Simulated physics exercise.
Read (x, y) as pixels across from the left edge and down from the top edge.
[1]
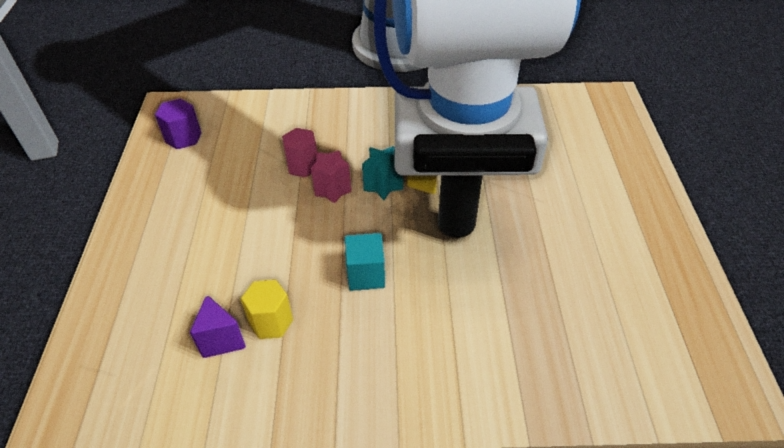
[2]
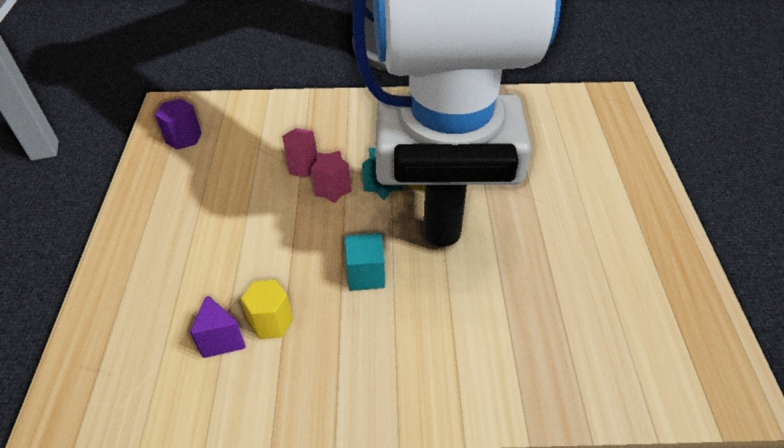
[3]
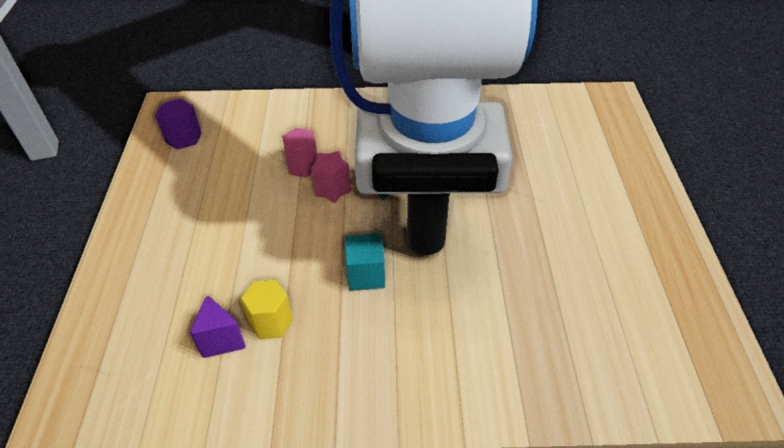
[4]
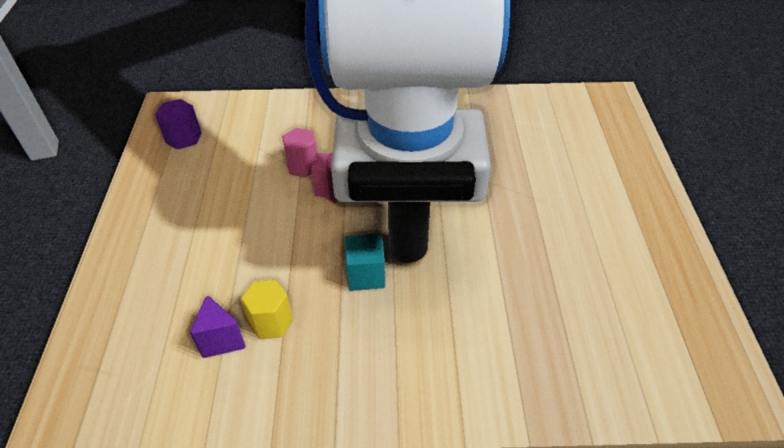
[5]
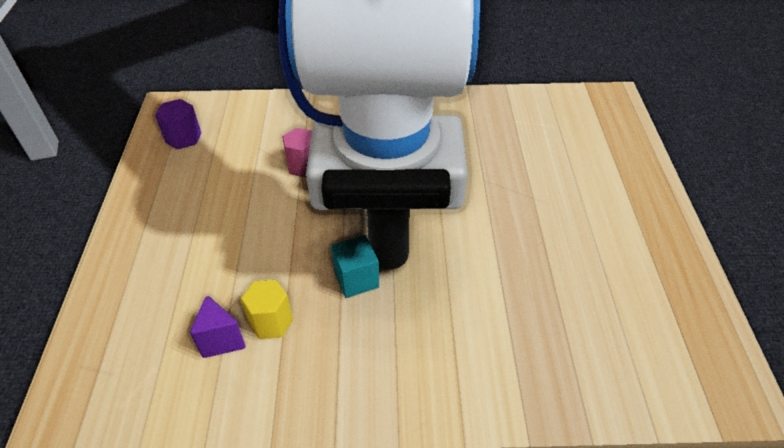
We see a robot arm above a wooden table scattered with small coloured blocks, its black tool moving left and slightly toward the viewer until it nudges a turquoise cube, which shifts a little left and turns.
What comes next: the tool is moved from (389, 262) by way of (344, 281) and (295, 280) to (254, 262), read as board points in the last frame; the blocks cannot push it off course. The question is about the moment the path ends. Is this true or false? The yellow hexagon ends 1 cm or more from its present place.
This is true.
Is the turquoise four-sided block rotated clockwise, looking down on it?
No - that is not the case.
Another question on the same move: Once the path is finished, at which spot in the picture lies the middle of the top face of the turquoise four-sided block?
The answer is (283, 287).
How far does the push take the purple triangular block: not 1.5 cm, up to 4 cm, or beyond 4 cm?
The distance will be below 1.5 cm.
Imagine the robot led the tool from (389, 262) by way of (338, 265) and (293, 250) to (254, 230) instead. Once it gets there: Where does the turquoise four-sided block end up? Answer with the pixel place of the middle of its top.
I'd guess (318, 268).
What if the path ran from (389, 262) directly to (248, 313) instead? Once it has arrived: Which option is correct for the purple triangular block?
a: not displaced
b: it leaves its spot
Correct choice: B.
What follows on the original path. One third of the way, tool at (343, 273); turquoise four-sided block at (311, 278), turned 30° anticlockwise.
Two thirds of the way, tool at (292, 273); purple triangular block at (202, 322), turned 20° clockwise; yellow hexagon at (240, 311); turquoise four-sided block at (283, 287), turned 55° anticlockwise.
At the end, tool at (252, 254); purple triangular block at (202, 322), turned 20° clockwise; yellow hexagon at (240, 311); turquoise four-sided block at (283, 287), turned 55° anticlockwise.
